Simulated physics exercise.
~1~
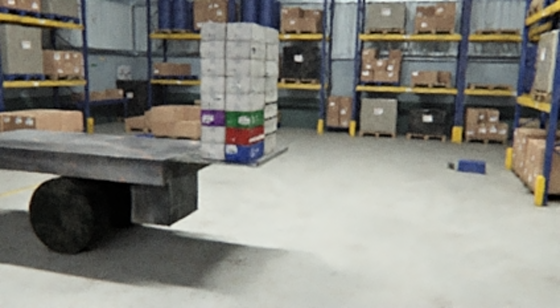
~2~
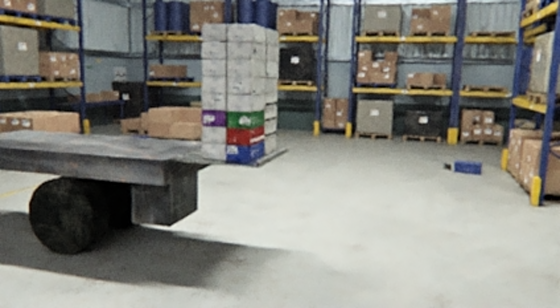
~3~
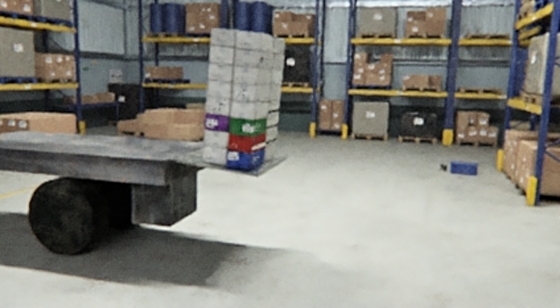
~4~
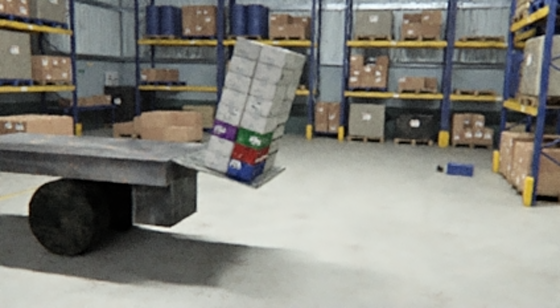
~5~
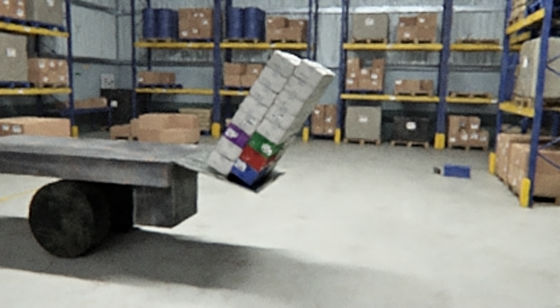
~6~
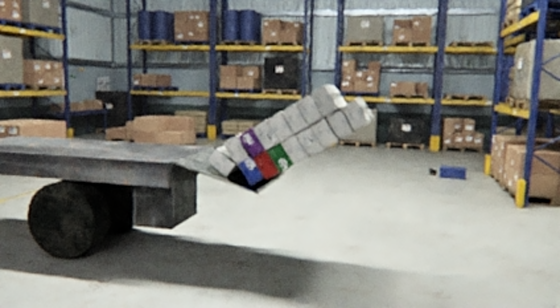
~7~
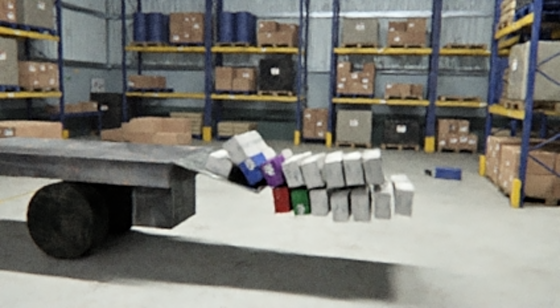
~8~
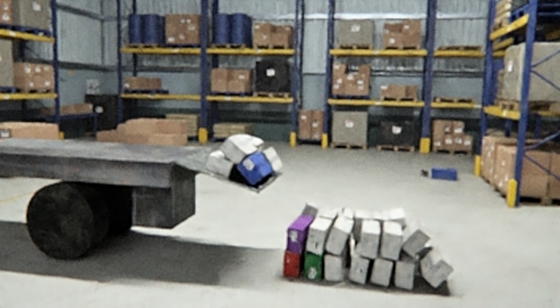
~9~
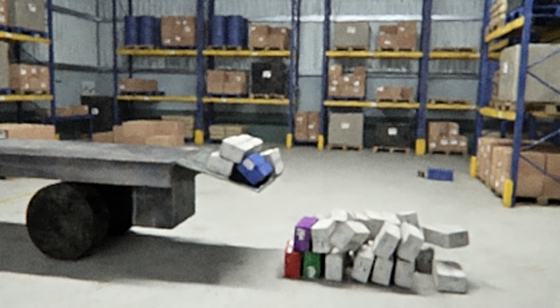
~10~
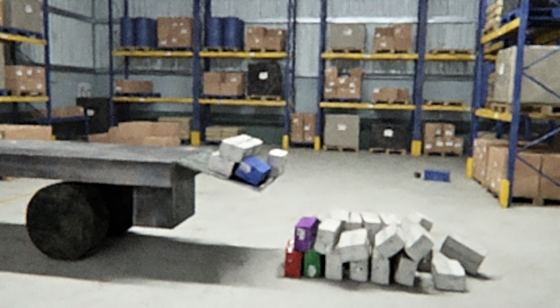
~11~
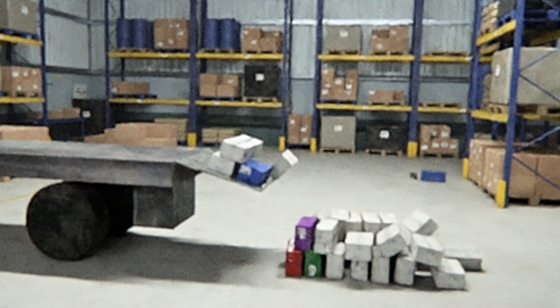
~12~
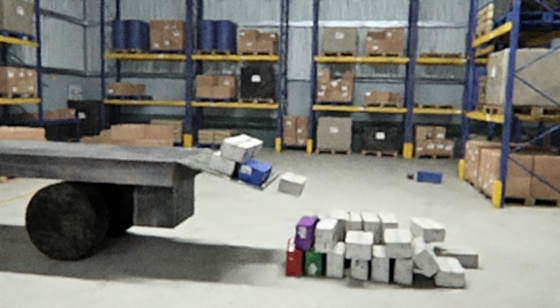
A tall stack of pale grey parcels, with purple, green, red and blue ones near its base, stands on a flap at the right end of a dark flat-bed, seen from the side in a warehouse lined with blue and orange racks. The flap droops, and the stack leans right as the view drifts slightly sideways. It topples over the edge, breaks apart and lands in a heap on the floor, the purple, green and red parcels at its left. The blue parcel and a few grey ones remain on the sloping flap, and finally one grey parcel slips off its edge.
